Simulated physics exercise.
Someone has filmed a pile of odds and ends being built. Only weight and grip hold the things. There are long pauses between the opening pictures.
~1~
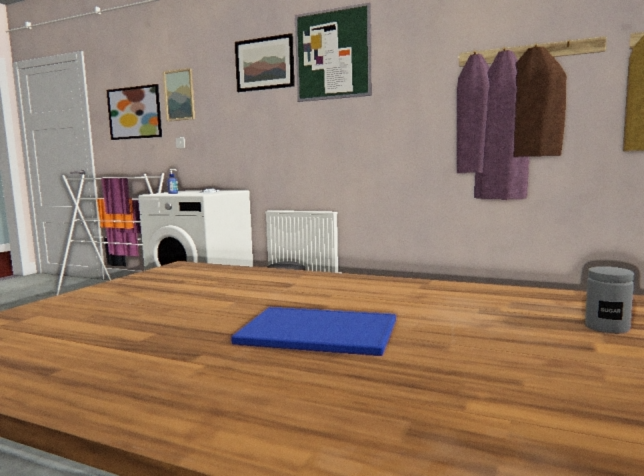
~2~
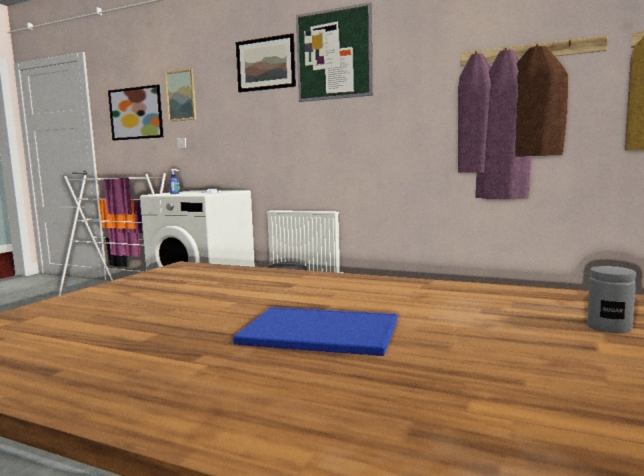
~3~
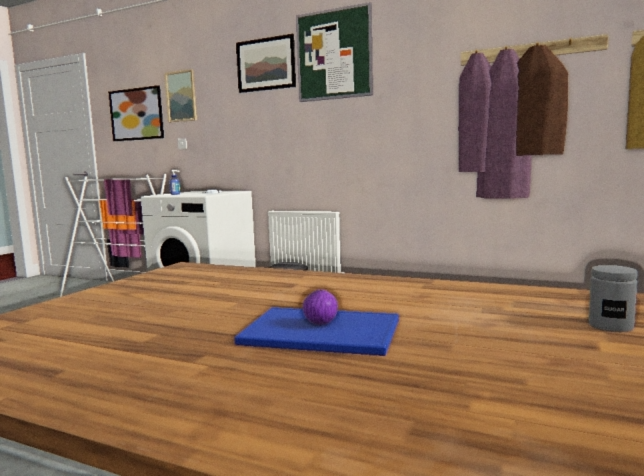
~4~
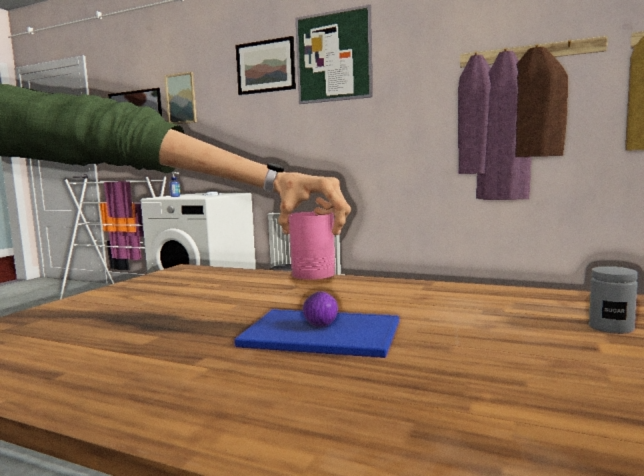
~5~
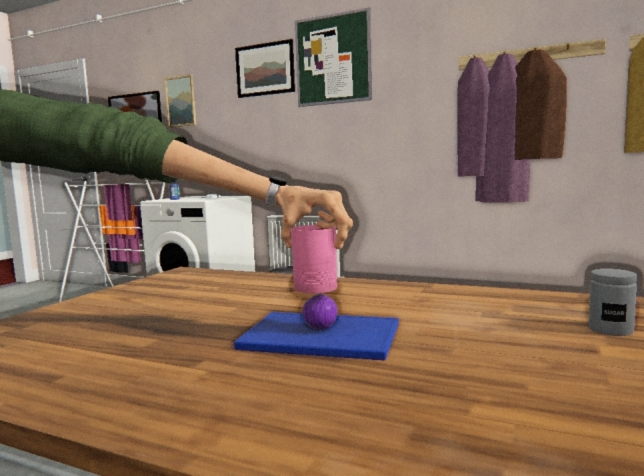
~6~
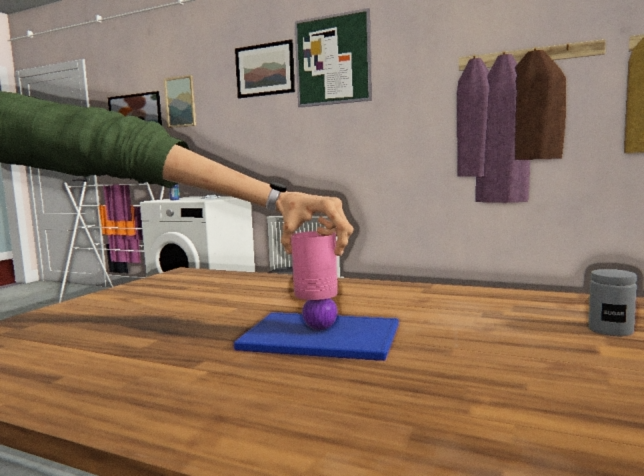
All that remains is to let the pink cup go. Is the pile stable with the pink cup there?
It gives way.
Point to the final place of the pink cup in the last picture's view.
Near (271, 304).
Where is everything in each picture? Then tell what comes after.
In the first frame, the last thing is not in view yet; blue tray (318, 329).
In the second frame, the last thing is not in view yet; grey jar (611, 299).
In the third frame, the last thing is not in view yet; purple onion (320, 307).
The fourth frame shows still above its spot; pink cup (312, 244); blue tray (321, 331).
The fifth frame shows still above its spot; pink cup (315, 258); grey jar (612, 301).
The sixth frame shows in place under the hand; pink cup (315, 264); purple onion (320, 312).
Then, 0.40 s past the last view, pink cup rocked 46° from its first pose near (295, 270).
Then, 0.50 s past the last view, pink cup now fallen.
Then, 0.80 s past the last view, nothing new.
Finally, fallen, pink cup; the other 3 still in place. Final places as the last picture's camera would see them, pink cup near (270, 304). The pile loses its balance.
